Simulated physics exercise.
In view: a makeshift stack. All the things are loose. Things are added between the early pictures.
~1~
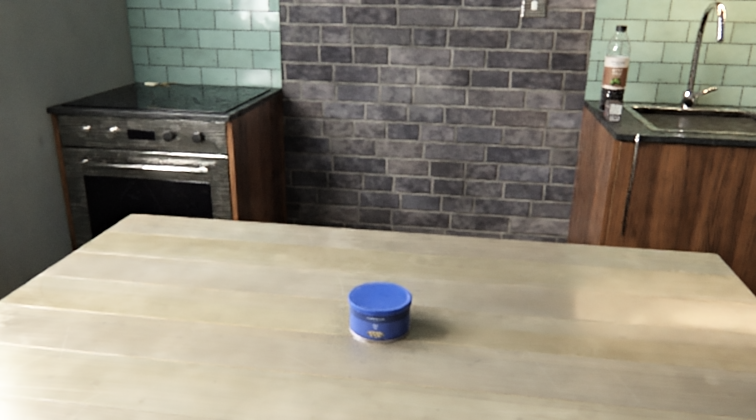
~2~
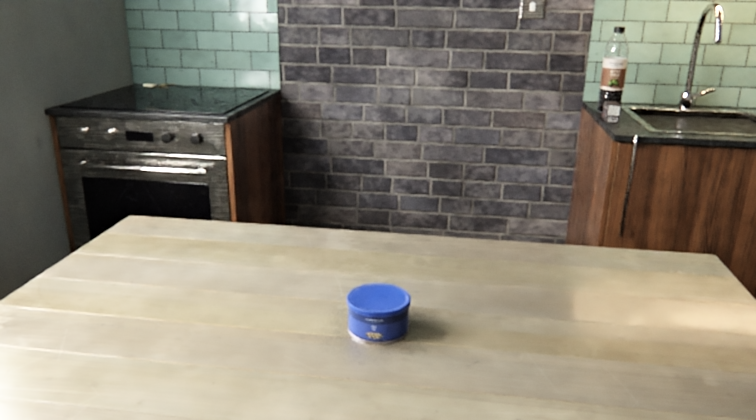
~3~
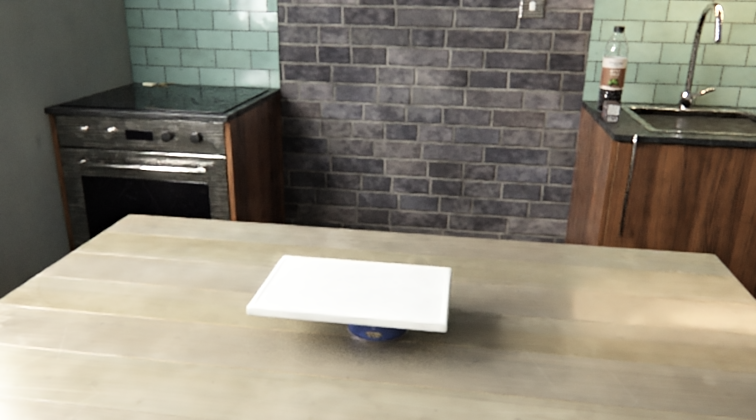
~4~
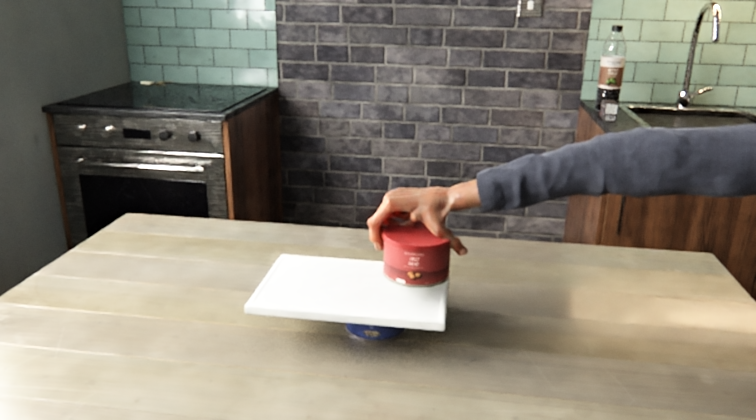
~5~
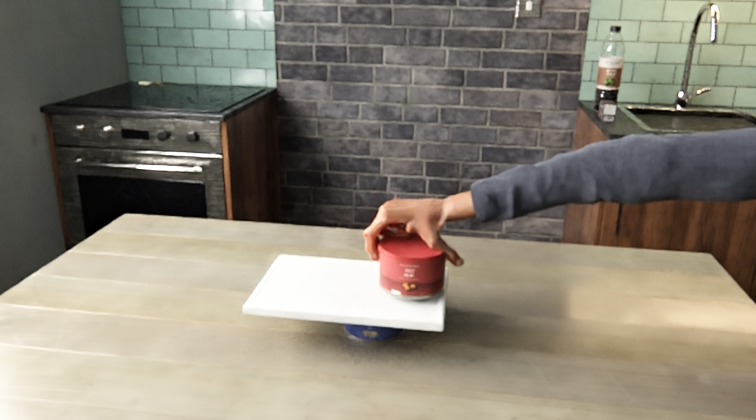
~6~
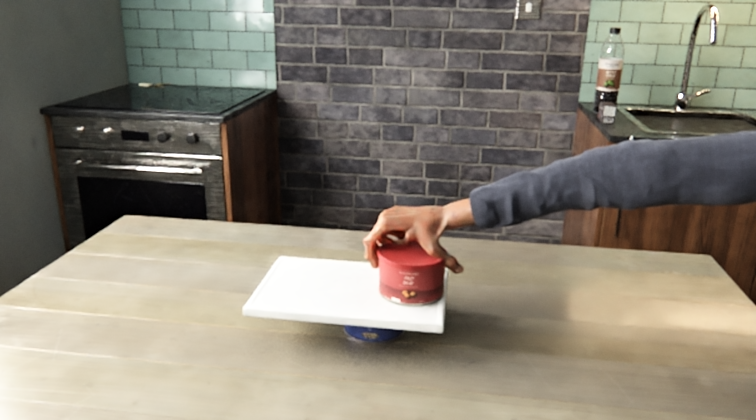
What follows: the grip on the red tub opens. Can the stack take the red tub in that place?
In the end the stack keeps its balance.
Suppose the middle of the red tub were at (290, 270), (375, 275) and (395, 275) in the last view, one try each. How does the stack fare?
First, it loses its balance; second, it keeps its balance; third, it keeps its balance.
Then, 0.30 s later than the last frame, all is still.
Then, 0.80 s later than the last frame, red tub resting near (412, 272).
When it is over, all 3 as before. End places, in pixels of the last picture, red tub near (412, 272). The stack holds.
